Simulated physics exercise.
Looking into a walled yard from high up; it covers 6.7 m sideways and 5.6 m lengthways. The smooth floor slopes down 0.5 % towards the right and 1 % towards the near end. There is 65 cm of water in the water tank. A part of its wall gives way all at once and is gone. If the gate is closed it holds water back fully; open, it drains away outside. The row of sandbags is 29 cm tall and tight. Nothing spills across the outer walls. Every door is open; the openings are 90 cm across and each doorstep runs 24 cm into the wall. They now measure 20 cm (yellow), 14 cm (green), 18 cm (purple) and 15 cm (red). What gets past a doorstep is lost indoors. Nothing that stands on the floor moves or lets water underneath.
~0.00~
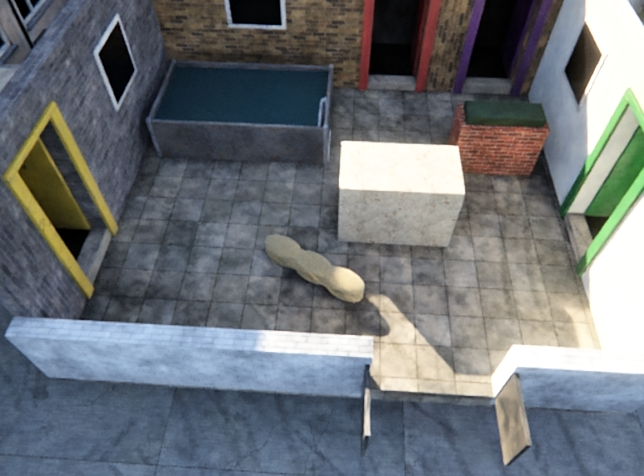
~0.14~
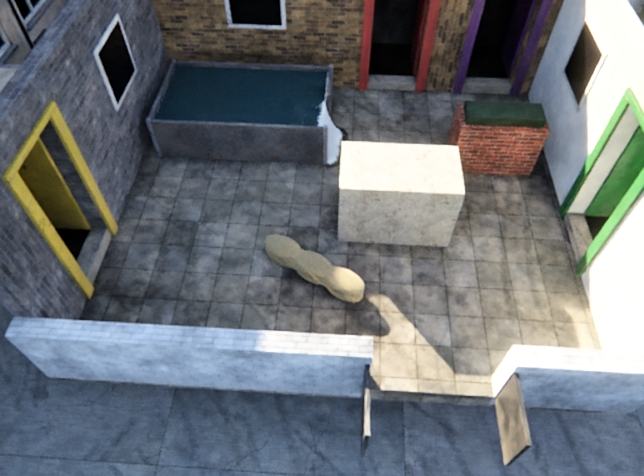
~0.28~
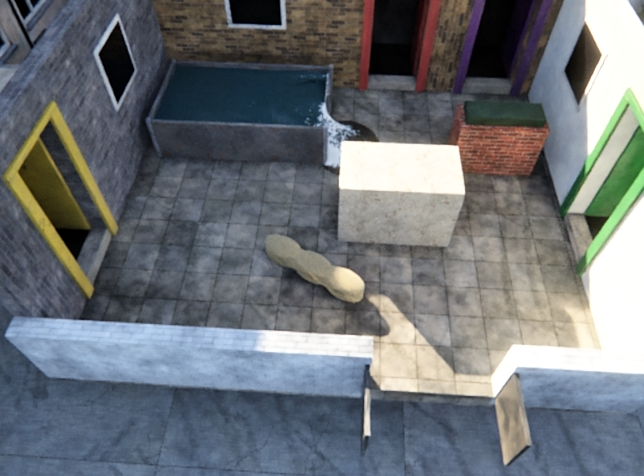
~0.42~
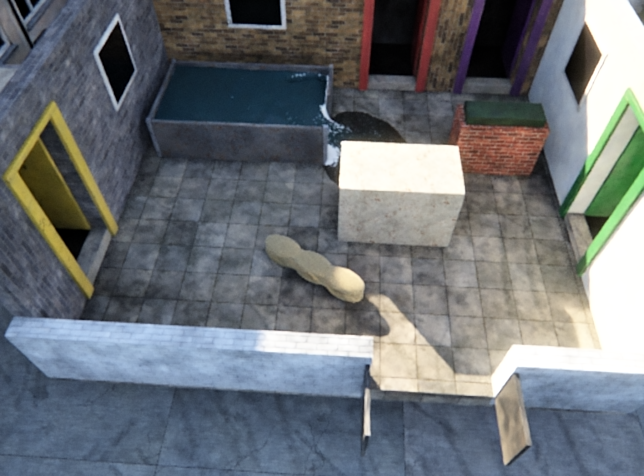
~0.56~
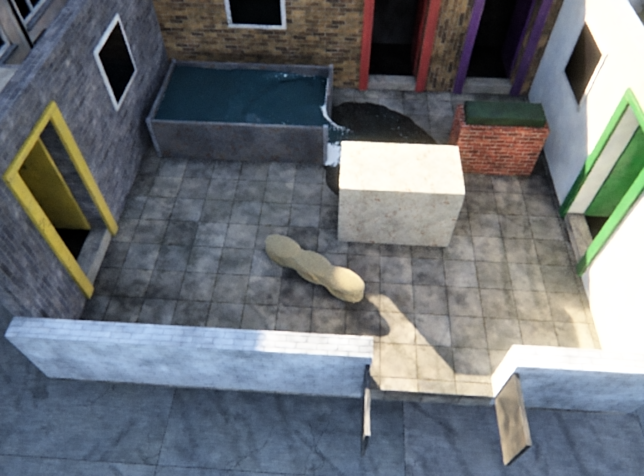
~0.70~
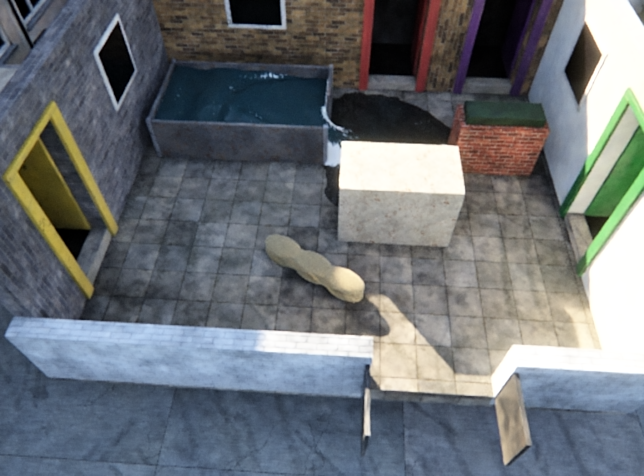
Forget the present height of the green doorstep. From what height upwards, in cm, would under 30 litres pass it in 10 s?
Close to 14 cm is just enough.
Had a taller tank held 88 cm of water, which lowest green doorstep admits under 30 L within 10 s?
About 20 cm.
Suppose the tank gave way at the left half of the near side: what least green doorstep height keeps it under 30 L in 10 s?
Some 7.5 cm.
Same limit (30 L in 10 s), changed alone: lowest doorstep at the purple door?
About 16 cm at purple.
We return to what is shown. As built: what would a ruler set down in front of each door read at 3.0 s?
Depths in cm: Yellow 0, green 19, purple 22, red 3.
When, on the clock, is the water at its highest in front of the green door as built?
At about 2.0 s.
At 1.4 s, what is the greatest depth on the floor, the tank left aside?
Roughly 32 cm.
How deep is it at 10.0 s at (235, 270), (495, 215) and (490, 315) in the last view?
About 2, 6 and 9 cm.
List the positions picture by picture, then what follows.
In the first frame, still water, 65 cm deep, in the water tank at (245, 96); the green door at (601, 195) is dry.
In the second frame, the front is at (340, 156), 0.3 m from the gap at (325, 136); 0.1 m2 of floor is wet, 65 cm left at the back.
In the third frame, water pours out at (325, 137) and has run 0.8 m, to a hidden place; about 9 cm deep outside, 65 cm at the back.
In the fourth frame, the gap is at (325, 137), the front 1.3 m out at a hidden place; the back of the water tank holds 65 cm.
In the fifth frame, the front is at a hidden place, 1.9 m from the gap at (325, 137); 2.9 m2 of floor is wet, 65 cm left at the back.
In the sixth frame, water pours out at (325, 136) and has run 2.4 m, to a hidden place; about 4 cm deep outside, 64 cm at the back; the green door at (601, 195), 4.1 m from the gap, is still 2.0 m from the nearest water.
After 1.4 s water covers 25 % of the floor, deepest (32 cm) near (452, 190); it has not reached the green door.
After 3.0 s water covers 40 % of the floor, deepest (28 cm) near (544, 155); 19 cm at the green door, 15 litres in over its 14 cm doorstep.
After 10.0 s water covers 95 % of the floor, deepest (18 cm) near (596, 383); 9 cm at the green door, 29 litres in over its 14 cm doorstep.
At the green door as built, the water arrived by 1.5 s and peaked near 20 cm at 2.0 s.
With a doorstep of 12 cm, 55 litres would have come in within the 10 s; with 16.5 cm, 11 litres. So under 30 litres takes about 14 cm.
